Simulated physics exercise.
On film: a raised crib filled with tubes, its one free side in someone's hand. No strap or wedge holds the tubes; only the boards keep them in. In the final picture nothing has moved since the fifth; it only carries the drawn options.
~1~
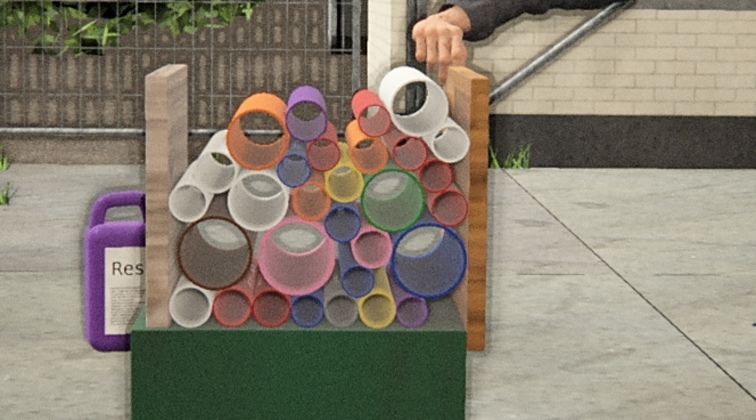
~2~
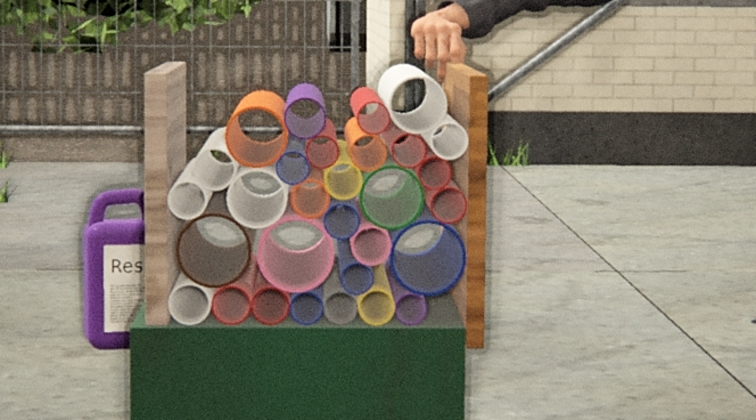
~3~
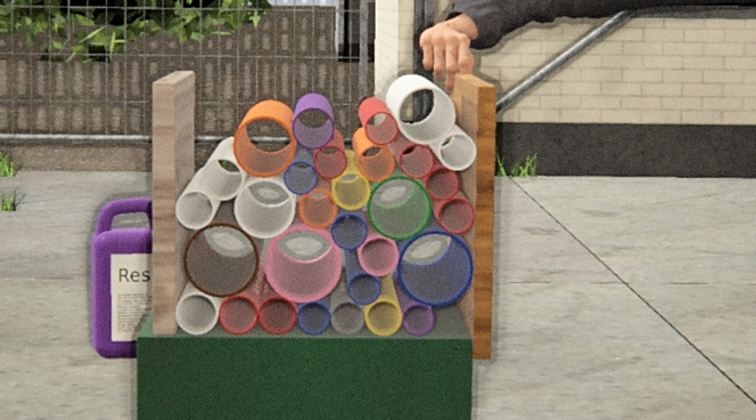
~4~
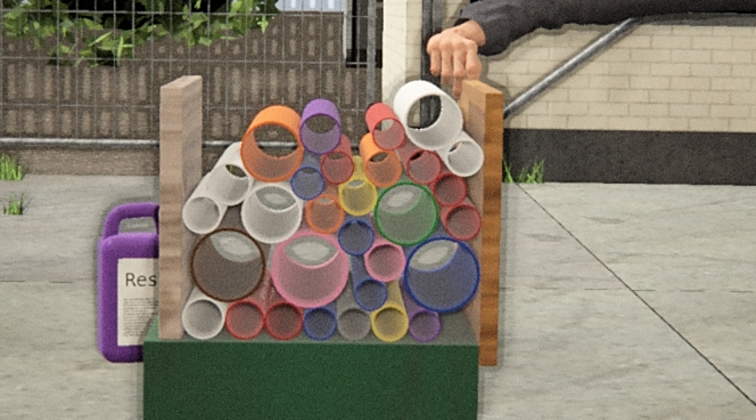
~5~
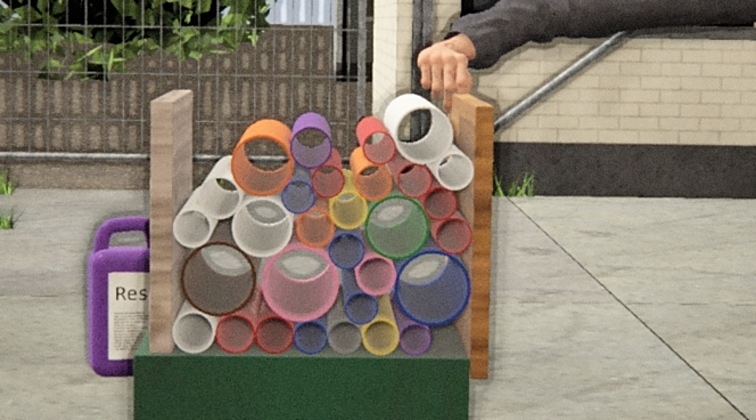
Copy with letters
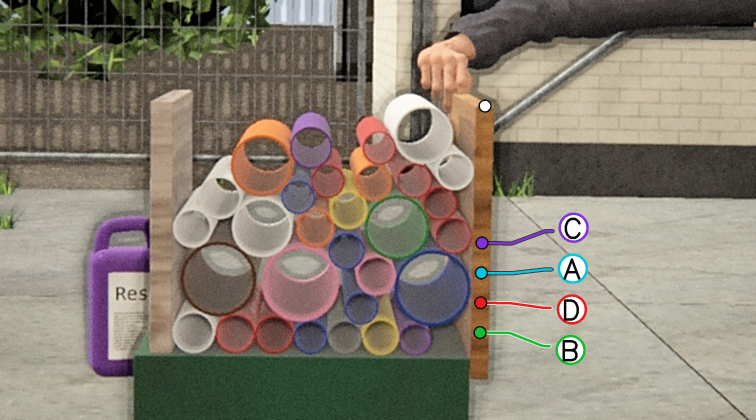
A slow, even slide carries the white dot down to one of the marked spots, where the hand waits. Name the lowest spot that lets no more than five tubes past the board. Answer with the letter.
Slide it to C.
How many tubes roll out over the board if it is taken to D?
The count is six.
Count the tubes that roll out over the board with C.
With C, two.
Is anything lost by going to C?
Yes, at C.
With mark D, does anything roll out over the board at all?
Yes.
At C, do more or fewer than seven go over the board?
At C, fewer than seven.
On the marked copy, A at (481, 273); B at (480, 333); C at (482, 243); D at (480, 303); the white dot at (485, 106).
Taking C. A third of the way, top of the board (474, 167).
Two thirds of the way, top of the board (472, 239).
When it is over, top of the board (472, 242), two out over the board.
As for the rest, A six out over the board; B six out over the board; D six out over the board.
